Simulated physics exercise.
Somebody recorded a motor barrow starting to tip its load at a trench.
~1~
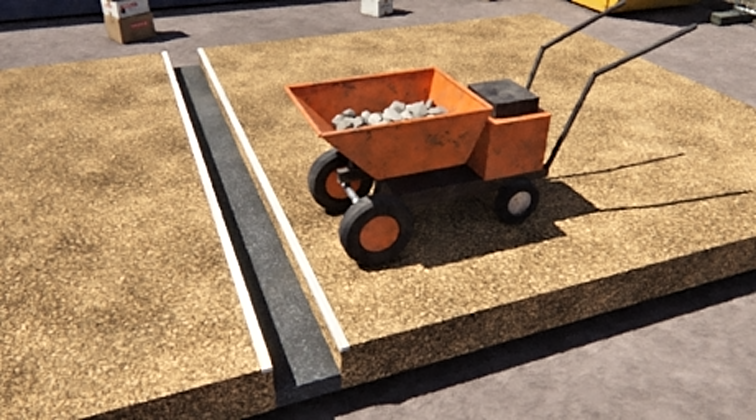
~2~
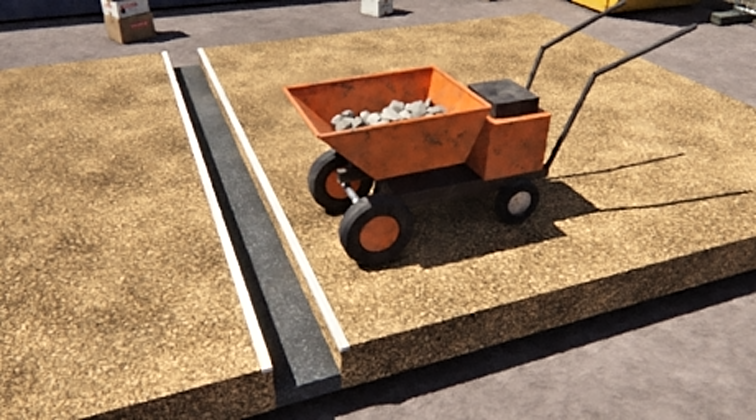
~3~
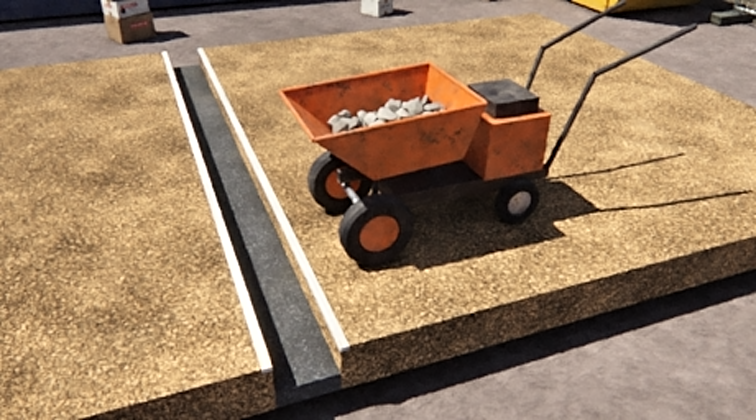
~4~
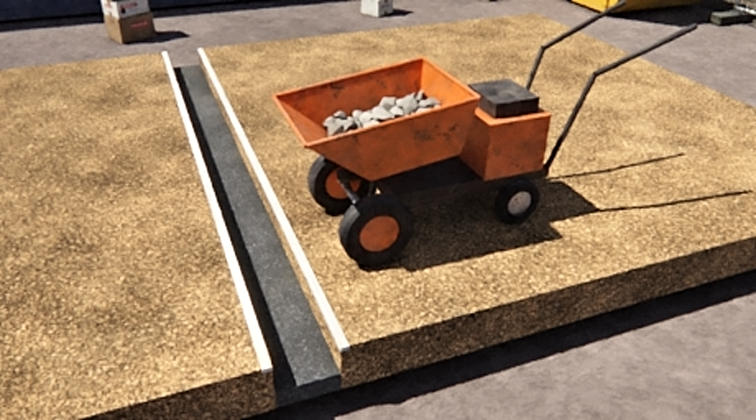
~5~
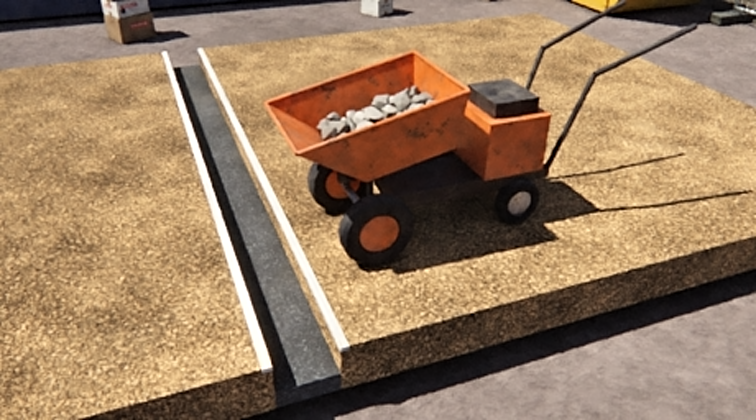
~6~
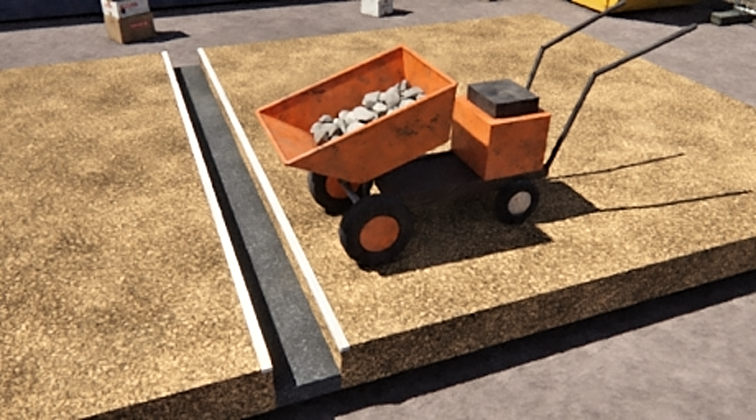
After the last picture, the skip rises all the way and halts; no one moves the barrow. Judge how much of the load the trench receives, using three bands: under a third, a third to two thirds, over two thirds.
The trench receives under a third of the load.
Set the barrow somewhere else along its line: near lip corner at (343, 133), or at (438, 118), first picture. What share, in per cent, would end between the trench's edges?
Roughly 70 per cent first, then roughly 30 per cent.
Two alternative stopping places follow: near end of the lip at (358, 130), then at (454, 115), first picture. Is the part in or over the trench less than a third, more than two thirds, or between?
The first stop gives beyond two thirds, while the second gives below one third.
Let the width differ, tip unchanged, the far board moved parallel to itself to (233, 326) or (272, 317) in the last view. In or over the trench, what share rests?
First some 60, then 0 per cent.
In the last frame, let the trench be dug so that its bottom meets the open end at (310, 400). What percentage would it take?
I'd say roughly 10 in a hundred.
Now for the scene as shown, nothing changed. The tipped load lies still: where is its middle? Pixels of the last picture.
Once it all stops, the middle lies near (201, 264).
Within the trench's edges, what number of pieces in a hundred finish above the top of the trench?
I'd put it near 45 per cent.
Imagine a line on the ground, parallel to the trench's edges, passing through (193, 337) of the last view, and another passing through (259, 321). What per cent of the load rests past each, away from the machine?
Respectively 20 and 60 %.
Just after the last frame, skip tipped steeply; every one in the skip.
A moment on, skip tipped right over; the larger part in the skip; just a few in or heaped over the trench; about a tenth beyond it.
Further on, skip tipped right over; roughly a third in the skip; about a tenth in or heaped over the trench; roughly half beyond it.
When it is over, skip tipped right over; roughly a third in the skip; about a tenth in or heaped over the trench; roughly half beyond it.
